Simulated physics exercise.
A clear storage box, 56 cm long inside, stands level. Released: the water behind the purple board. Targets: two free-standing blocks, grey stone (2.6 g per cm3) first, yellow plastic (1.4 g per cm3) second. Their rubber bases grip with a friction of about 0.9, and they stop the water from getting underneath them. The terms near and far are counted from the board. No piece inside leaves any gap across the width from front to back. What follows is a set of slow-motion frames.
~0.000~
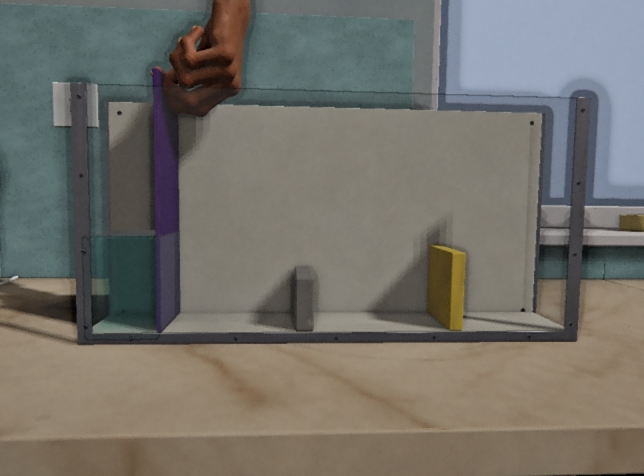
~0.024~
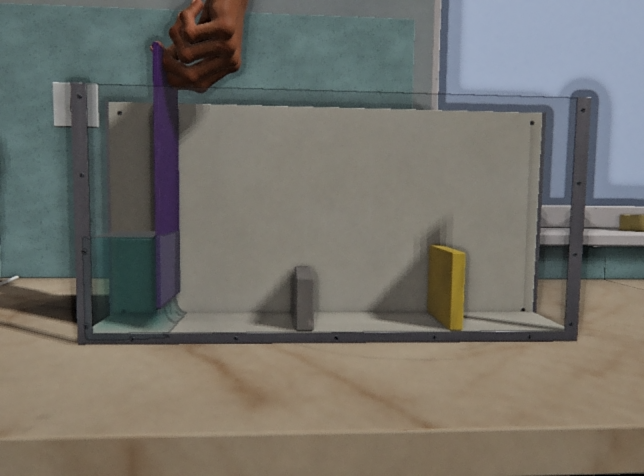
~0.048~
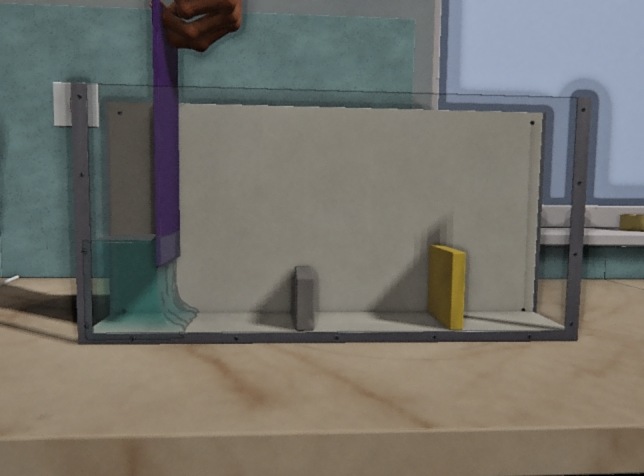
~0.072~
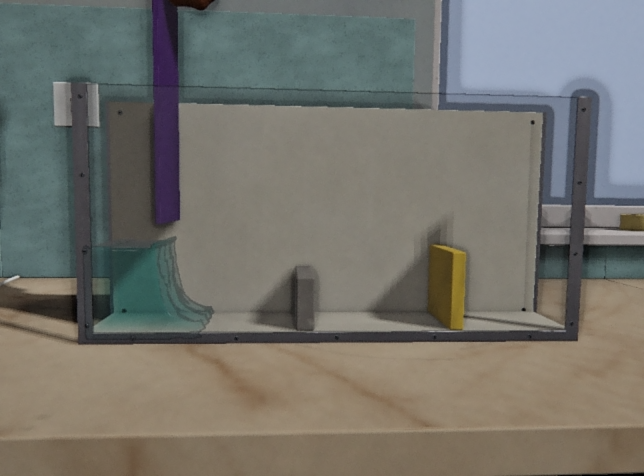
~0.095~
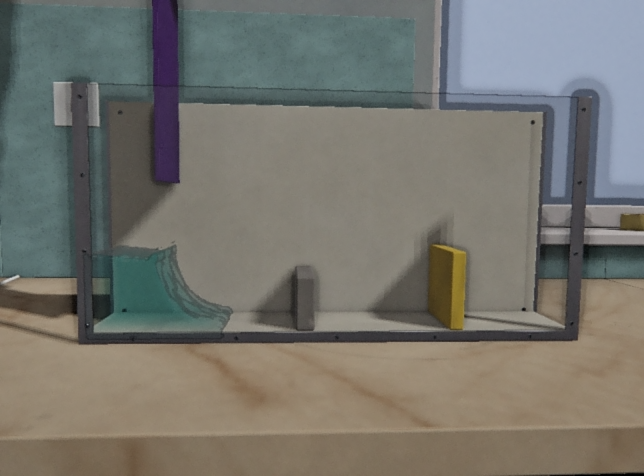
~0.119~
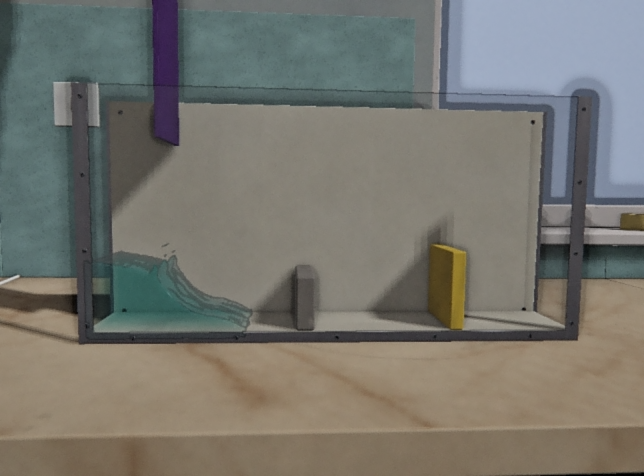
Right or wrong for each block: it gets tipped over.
Near one: Right; far one: Wrong.
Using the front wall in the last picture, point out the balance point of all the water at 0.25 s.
Near (202, 312).
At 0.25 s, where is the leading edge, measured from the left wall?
About 24 cm.
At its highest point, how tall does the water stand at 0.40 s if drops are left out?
Roughly 18.5 cm up.
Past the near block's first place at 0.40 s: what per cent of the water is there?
Share: Some 26 per cent.
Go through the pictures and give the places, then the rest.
The water tops out at (97, 238) by the left wall; its leading edge has got to (156, 331); the board ends at (159, 331); the near block's top is at (305, 281); the far block's top is at (459, 257), in the first frame.
The water tops out at (97, 239) by the left wall; its leading edge has got to (167, 330); the board ends at (159, 307), in the second frame.
The water tops out at (98, 243) by the left wall; its leading edge has got to (181, 330); the board ends at (158, 265), in the third frame.
The water tops out at (98, 249) by the left wall; its leading edge has got to (199, 330); the board ends at (158, 223), in the fourth frame.
The water tops out at (98, 257) by the left wall; its leading edge has got to (221, 330); the board ends at (157, 179), in the fifth frame.
The water tops out at (99, 264) by the left wall; its leading edge has got to (245, 329); the board is clear; the near block's top is at (306, 280); the far block's top is at (460, 256), in the sixth frame.
By 0.25 s the front has run 24 cm from the left wall, the near block leans 6° and the far block is upright.
By 0.40 s the near block leans 44° and the far block is upright.
By 0.65 s the near block lies flat and the far block is upright.
At rest the near block lies flat and the far block is upright; 0 per cent of the water is past where the far block first stood.
